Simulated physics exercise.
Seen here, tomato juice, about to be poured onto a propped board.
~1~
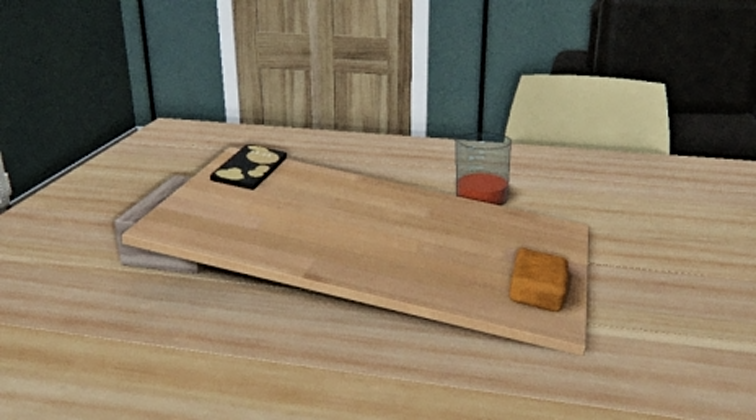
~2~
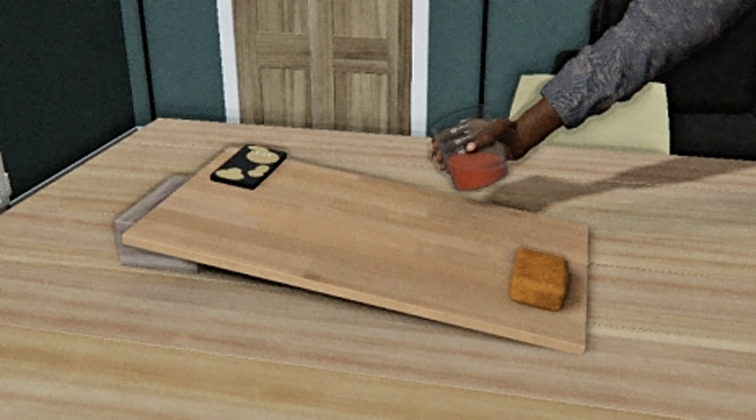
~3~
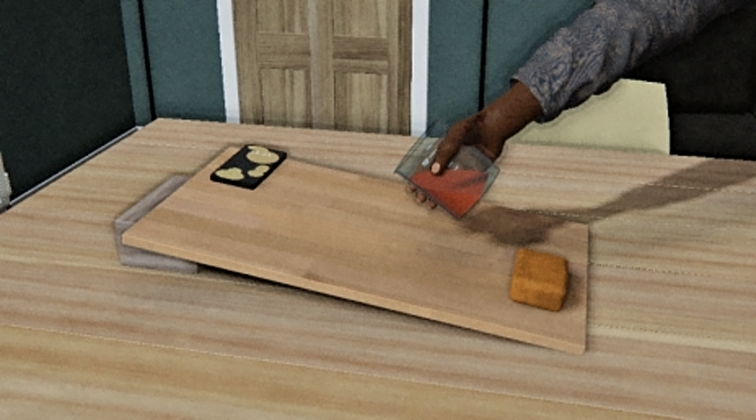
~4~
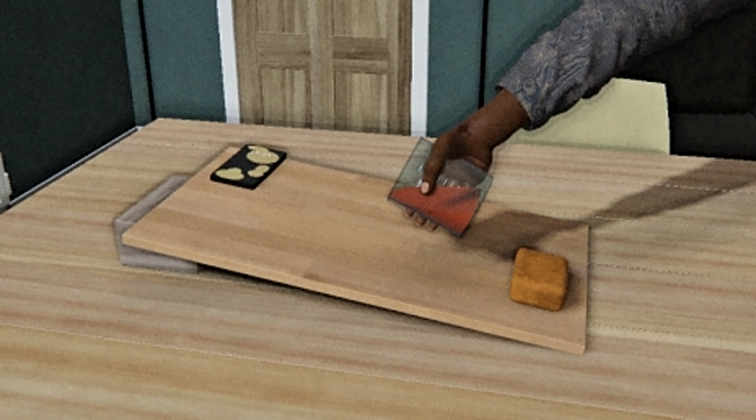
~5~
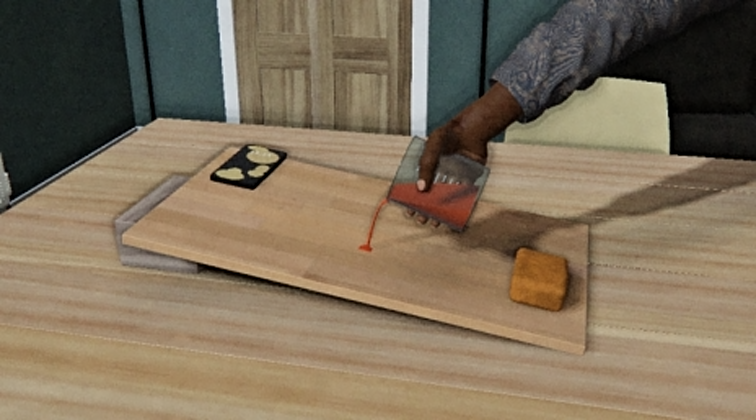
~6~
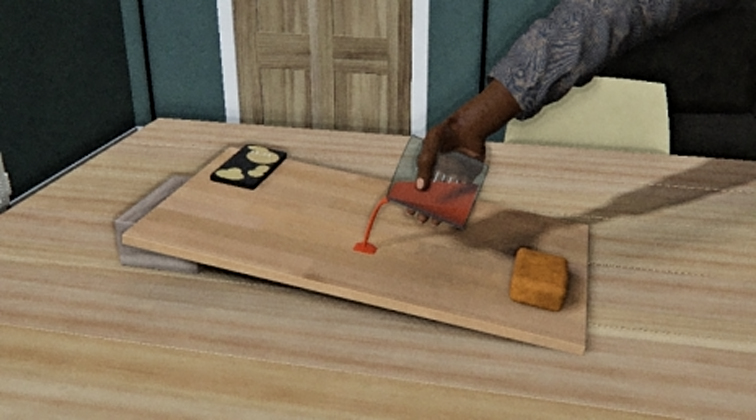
A hand reaches in from the right, lifts a beaker of red liquid from the table and carries it left over a board sloping down to the right, tilting it steadily. A thin red stream then pours onto the middle of the board, between a dark phone and an orange-brown block.
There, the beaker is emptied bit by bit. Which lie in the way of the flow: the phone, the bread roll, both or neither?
On the left the phone: Out of the way, on the right the bread roll: In the way.
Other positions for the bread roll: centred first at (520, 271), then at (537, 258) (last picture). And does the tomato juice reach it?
It gets caught at the first place and gets caught at the second.
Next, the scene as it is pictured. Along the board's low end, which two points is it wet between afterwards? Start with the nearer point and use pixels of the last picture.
Near limit (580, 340), far limit (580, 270).
Soon after, it runs down to the right; the phone is dry; the bread roll is dry.
Later, it runs down to the right and off the end; the phone is dry; the bread roll is wet.
In the end, it runs down to the right and off the end; the phone is dry; the bread roll is wet.
